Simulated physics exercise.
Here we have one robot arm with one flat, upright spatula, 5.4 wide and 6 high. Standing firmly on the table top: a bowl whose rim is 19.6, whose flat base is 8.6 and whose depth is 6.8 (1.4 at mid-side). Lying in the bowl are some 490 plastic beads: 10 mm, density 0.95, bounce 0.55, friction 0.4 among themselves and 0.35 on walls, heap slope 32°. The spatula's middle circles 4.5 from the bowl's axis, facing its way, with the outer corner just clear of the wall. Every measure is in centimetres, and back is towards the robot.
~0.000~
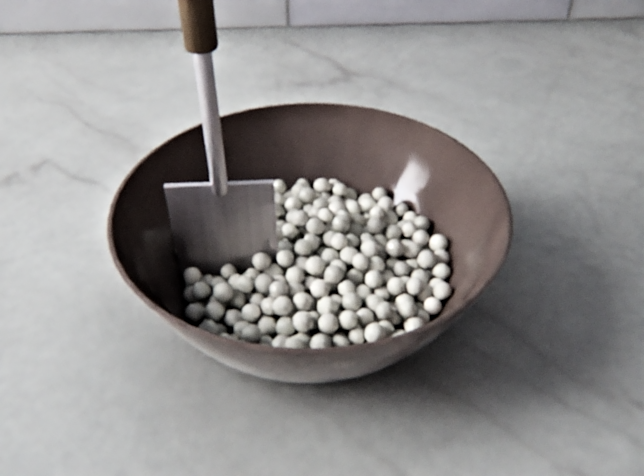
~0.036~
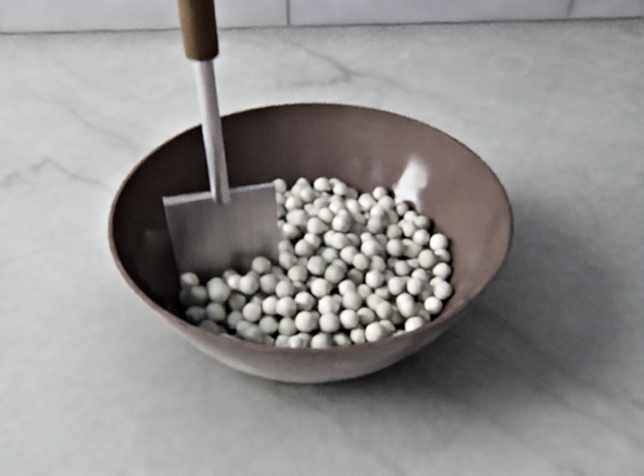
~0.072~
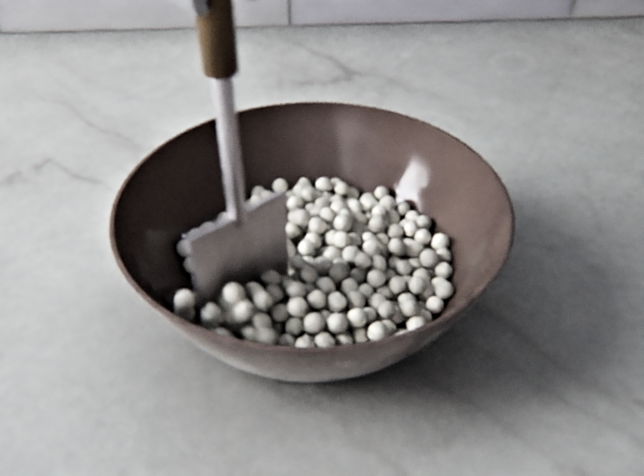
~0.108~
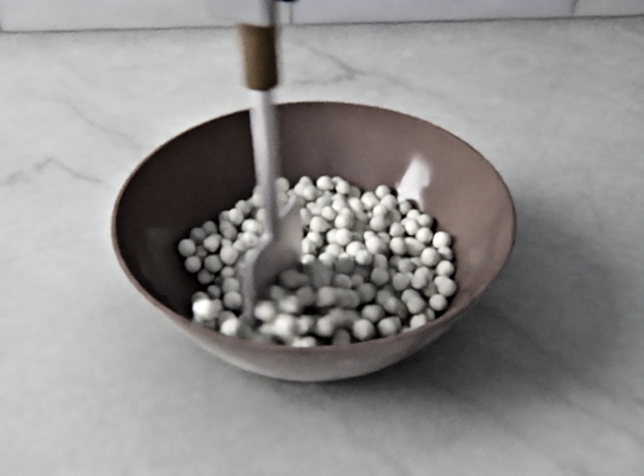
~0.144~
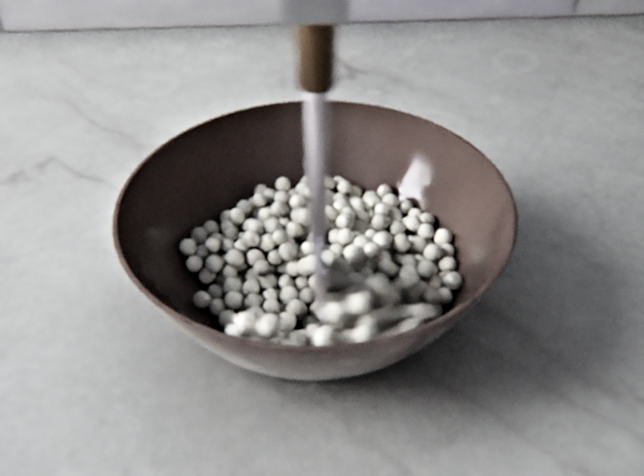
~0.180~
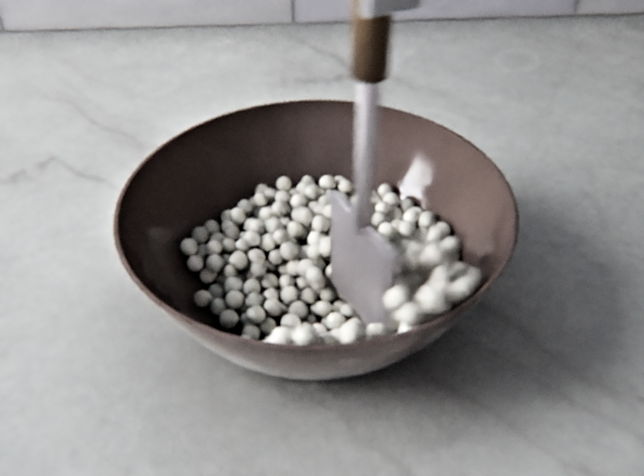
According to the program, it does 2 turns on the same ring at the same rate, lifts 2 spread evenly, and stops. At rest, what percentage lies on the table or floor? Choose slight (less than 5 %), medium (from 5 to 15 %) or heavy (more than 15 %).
The share is medium.
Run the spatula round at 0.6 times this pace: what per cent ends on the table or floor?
Some 0 in a hundred.
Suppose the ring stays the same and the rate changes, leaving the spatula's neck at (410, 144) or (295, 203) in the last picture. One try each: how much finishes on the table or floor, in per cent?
Some 25 and 0 %.
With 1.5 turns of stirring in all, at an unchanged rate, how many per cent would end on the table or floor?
I'd reckon near 10 per cent.
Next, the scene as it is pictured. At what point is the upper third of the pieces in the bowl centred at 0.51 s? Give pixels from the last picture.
Around pixel (207, 244).
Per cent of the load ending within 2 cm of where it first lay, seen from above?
Something close to 30 percent, I'd say.
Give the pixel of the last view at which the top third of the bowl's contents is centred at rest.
The centre sits around (328, 260) in the last picture.
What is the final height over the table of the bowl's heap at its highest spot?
I'd say close to 5.5 centimetres.
After 0.51 s, 351° round, highest piece 8 above the table; 452 in the bowl, 26 on the table or floor, 11 in flight or on the tool.
After 0.84 s, 227° round, highest piece 6 above the table; 439 in the bowl, 50 on the table or floor.
After 1.20 s, 0° round, highest piece 5 above the table; 439 in the bowl, 50 on the table or floor.
After 1.90 s, 0° round, highest piece 5 above the table; 439 in the bowl, 50 on the table or floor.
In the end, 439 in the bowl, 50 on the table or floor. That is 10 % on the table or floor.
